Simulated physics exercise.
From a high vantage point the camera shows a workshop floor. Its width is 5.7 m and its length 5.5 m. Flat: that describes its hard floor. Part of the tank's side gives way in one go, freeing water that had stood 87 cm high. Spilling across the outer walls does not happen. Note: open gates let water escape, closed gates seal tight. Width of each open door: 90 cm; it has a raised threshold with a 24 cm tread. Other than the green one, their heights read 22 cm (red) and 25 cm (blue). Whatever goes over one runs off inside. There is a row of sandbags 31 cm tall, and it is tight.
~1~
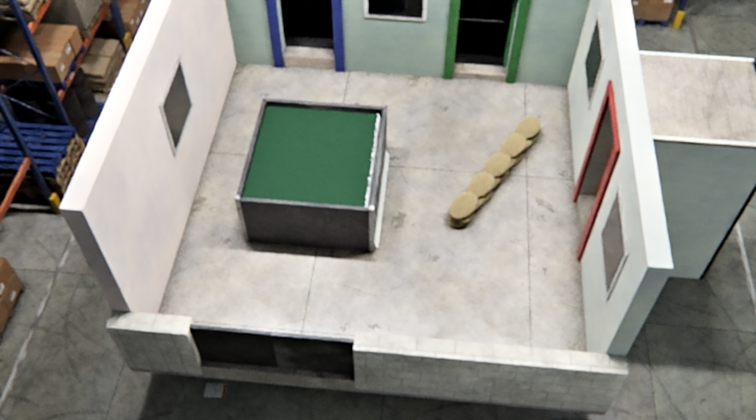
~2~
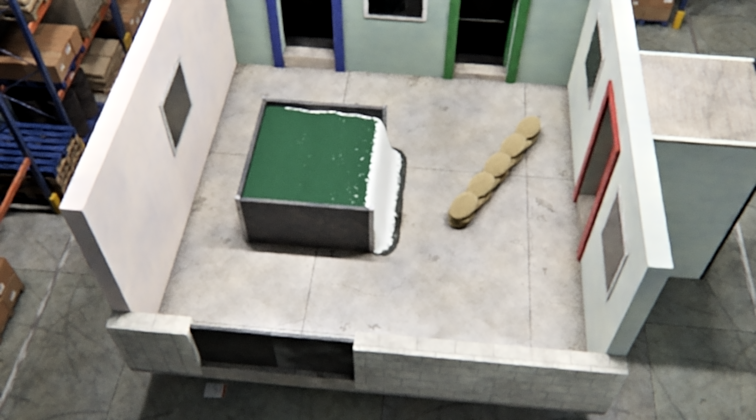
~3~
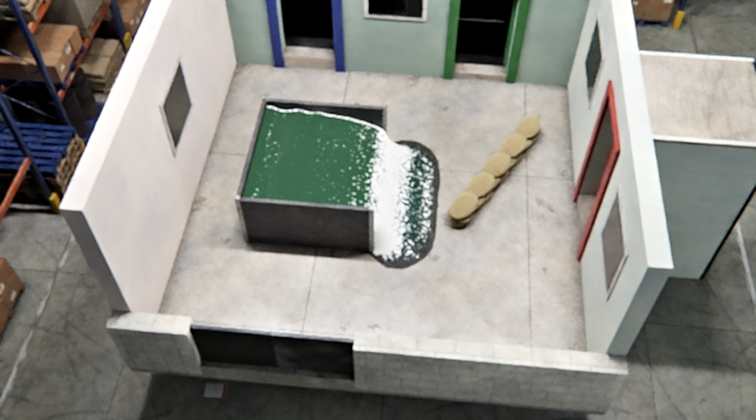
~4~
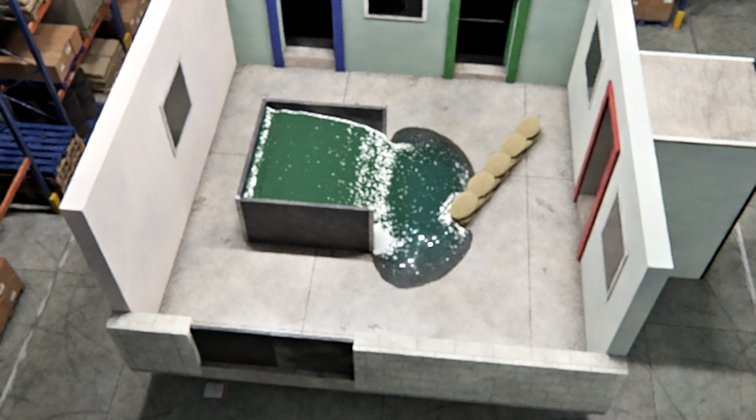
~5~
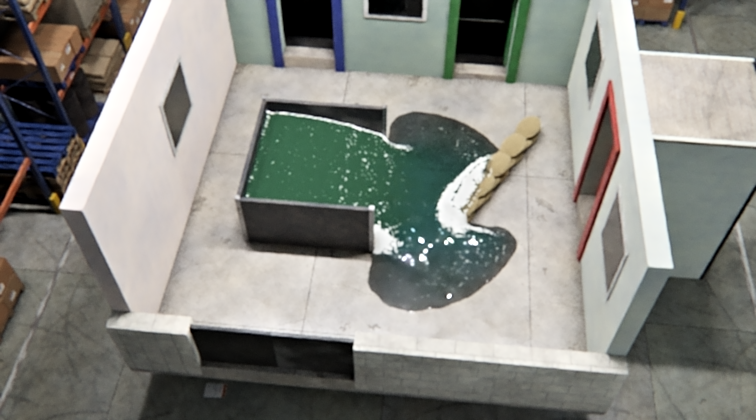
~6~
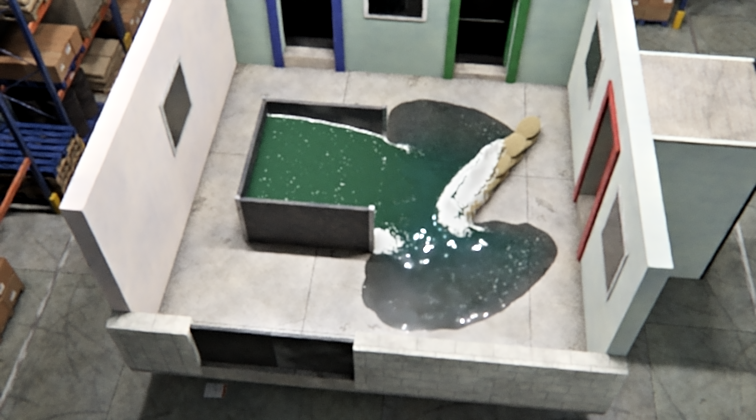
Workshop floor from above, green water pouring from a tank's open right side, hitting a diagonal sandbag row and spreading around it.
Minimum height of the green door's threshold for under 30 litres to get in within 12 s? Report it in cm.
31 cm.
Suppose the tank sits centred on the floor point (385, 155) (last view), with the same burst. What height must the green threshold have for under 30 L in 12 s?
At least roughly 37 cm high.
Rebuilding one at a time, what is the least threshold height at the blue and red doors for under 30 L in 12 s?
You'd want some 9.5 cm at blue and some 16 cm at red.
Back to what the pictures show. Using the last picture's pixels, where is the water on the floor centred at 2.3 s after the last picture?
Roughly (461, 205).
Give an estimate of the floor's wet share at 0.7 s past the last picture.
Around 50 per cent of the floor.
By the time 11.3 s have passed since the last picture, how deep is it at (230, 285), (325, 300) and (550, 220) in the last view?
Some 8, 9 and 5 cm.
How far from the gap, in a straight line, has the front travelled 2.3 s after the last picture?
Around 4.0 m from the gap.
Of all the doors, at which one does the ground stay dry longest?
Blue.
Then, 0.7 s after the last picture water covers 50 % of the floor, deepest (52 cm) near (448, 215); 12 cm at the green door, 0 litres in over its 13 cm threshold.
Then, 2.3 s after the last picture water covers 55 % of the floor, deepest (30 cm) near (498, 84); 29 cm at the green door, 202 litres in over its 13 cm threshold.
Then, 11.3 s after the last picture water covers 95 % of the floor, deepest (14 cm) near (485, 172); 11 cm at the green door, 271 litres in over its 13 cm threshold.
At the green door as built, the water peaked near 36 cm, 1.5 s after the last picture.
With a threshold of 26.5 cm, 65 litres would have come in within the 12 s; with 35.5 cm, 13 litres. So under 30 litres takes about 31 cm.
